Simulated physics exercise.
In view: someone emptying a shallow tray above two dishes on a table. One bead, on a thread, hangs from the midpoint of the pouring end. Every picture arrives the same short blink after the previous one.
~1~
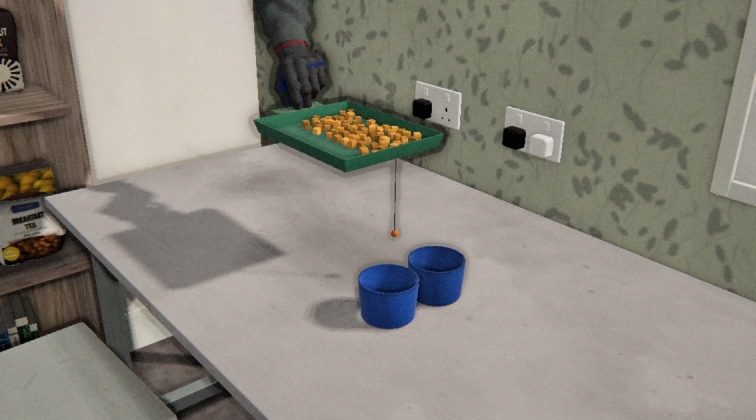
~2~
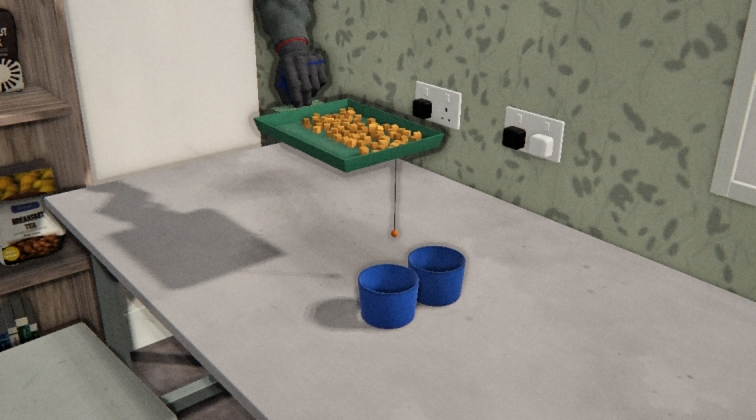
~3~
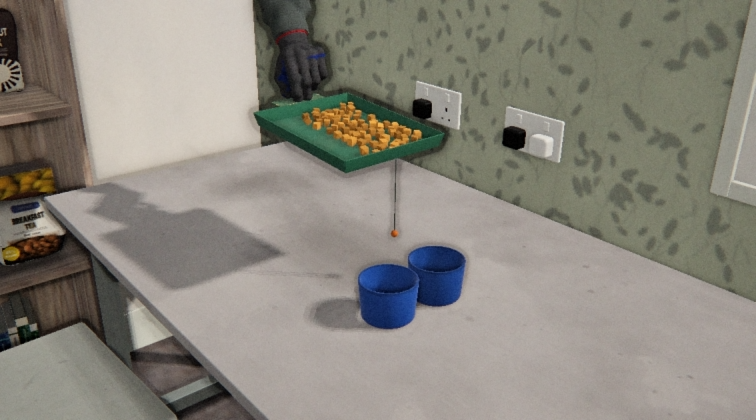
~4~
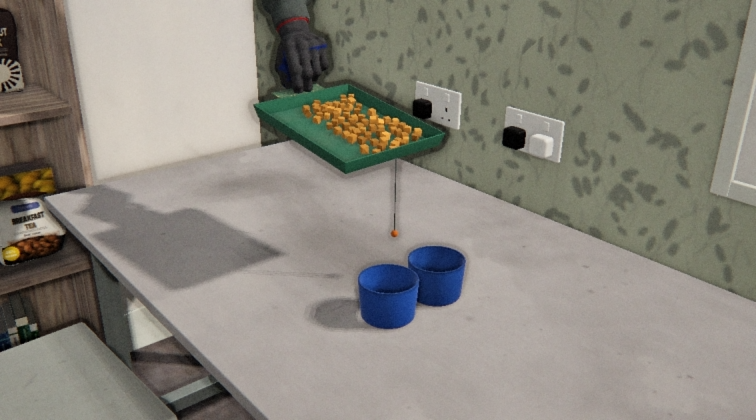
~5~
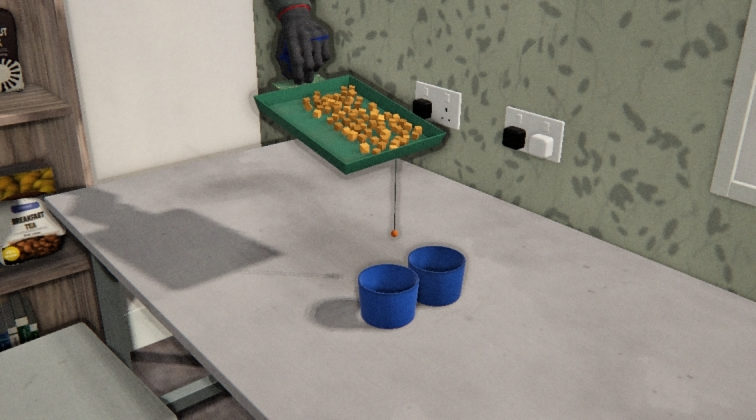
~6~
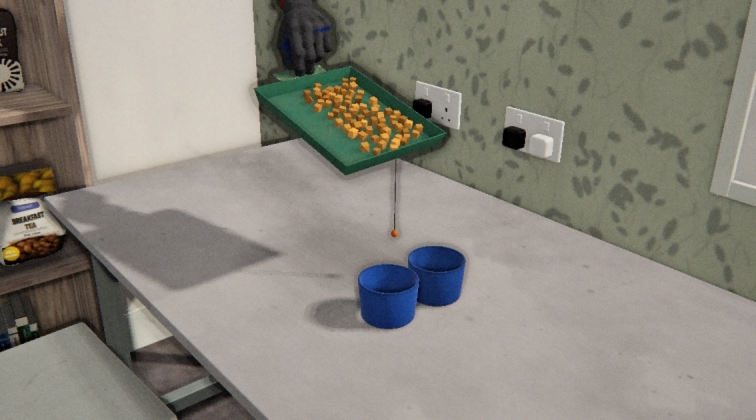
At first, a gloved hand holds a green tray of small orange-brown cubes level above two blue dishes on a grey table, a bead hanging still from its front edge. Then the hand gradually raises the back of the tray, and the pouring edge slants slightly, its left corner lowest.
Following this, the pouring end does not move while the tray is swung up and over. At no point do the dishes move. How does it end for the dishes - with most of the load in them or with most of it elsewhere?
Most of it finds a dish.
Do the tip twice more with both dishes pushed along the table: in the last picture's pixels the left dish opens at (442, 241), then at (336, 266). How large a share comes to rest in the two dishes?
About 0 per cent, then about 10 per cent.
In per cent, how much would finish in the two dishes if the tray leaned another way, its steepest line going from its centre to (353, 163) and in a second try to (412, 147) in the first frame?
20 % then 10 %, roughly.
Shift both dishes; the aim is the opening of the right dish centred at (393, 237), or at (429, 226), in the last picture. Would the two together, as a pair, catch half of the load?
Taking the places in turn, it's shy of half and then shy of half.
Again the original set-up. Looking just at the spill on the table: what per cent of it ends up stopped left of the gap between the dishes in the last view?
I'd put it at close to 80 per cent.
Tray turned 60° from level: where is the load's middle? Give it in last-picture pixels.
The centre of the load shows up near (386, 142) in the last view.
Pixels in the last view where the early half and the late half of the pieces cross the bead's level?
First around (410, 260), afterwards around (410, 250).
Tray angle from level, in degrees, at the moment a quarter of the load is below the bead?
About 115°.
Soon, tray tipped steeply; nearly all on the tray; a stray few in the air.
A while on, tray tipped right over; nearly all on the tray; a small part in the left dish; a stray few outside both.
Towards the end, tray tipped past a quarter turn; about a third in the left dish; about half in the right dish; about a quarter outside both.
Finally, tray tipped past a quarter turn; about a third in the left dish; about half in the right dish; about a quarter outside both.
